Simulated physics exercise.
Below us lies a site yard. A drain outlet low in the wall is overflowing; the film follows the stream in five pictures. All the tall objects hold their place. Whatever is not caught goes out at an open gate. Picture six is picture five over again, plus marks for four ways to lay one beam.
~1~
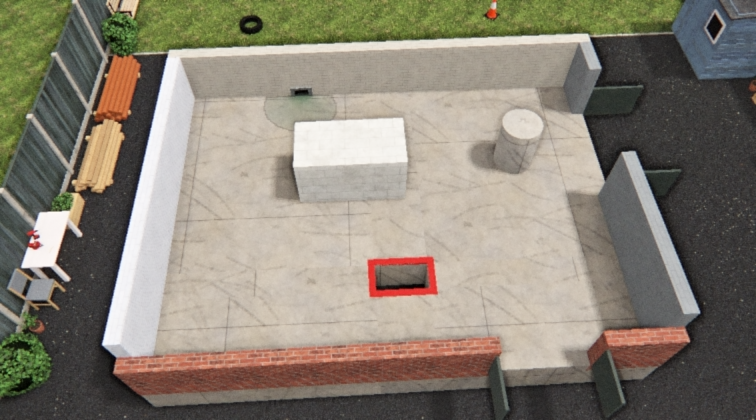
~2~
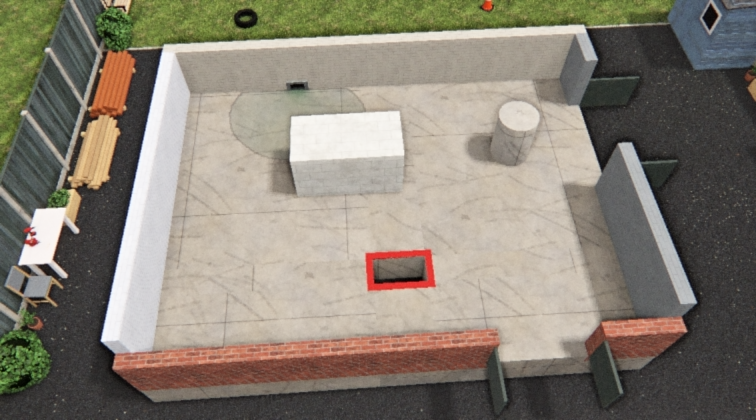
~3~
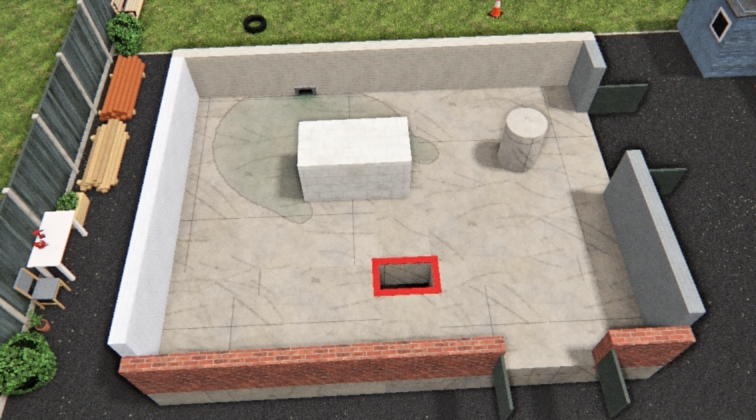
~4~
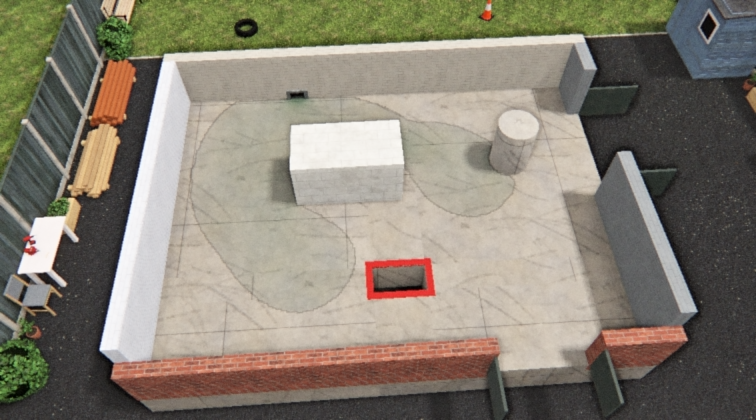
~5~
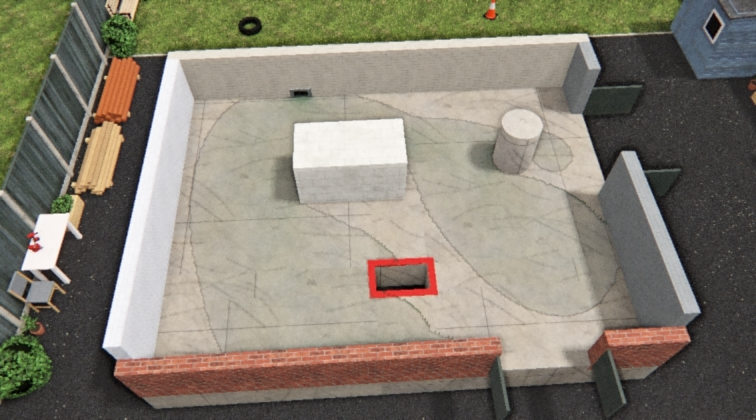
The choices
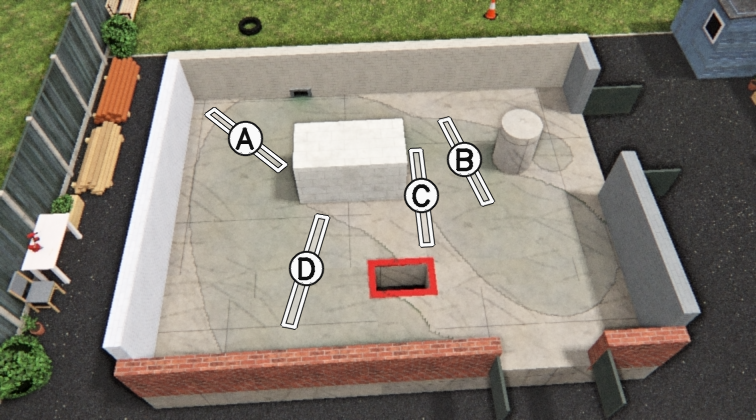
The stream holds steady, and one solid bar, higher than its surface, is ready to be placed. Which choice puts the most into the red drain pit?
C is best.
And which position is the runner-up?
Here it is position B.
On the marked copy, A from (210, 112) to (281, 167); B from (444, 120) to (487, 202); C from (427, 244) to (415, 150); D from (288, 325) to (322, 216).
If A is chosen, about 2 % of the stream goes into the red drain pit, about 97 % out by the gates.
If B is chosen, about 7 % of the stream goes into the red drain pit, about 92 % out by the gates.
If C is chosen, about 13 % of the stream goes into the red drain pit, about 86 % out by the gates.
If D is chosen, next to none of the stream goes into the red drain pit, about 98 % out by the gates.
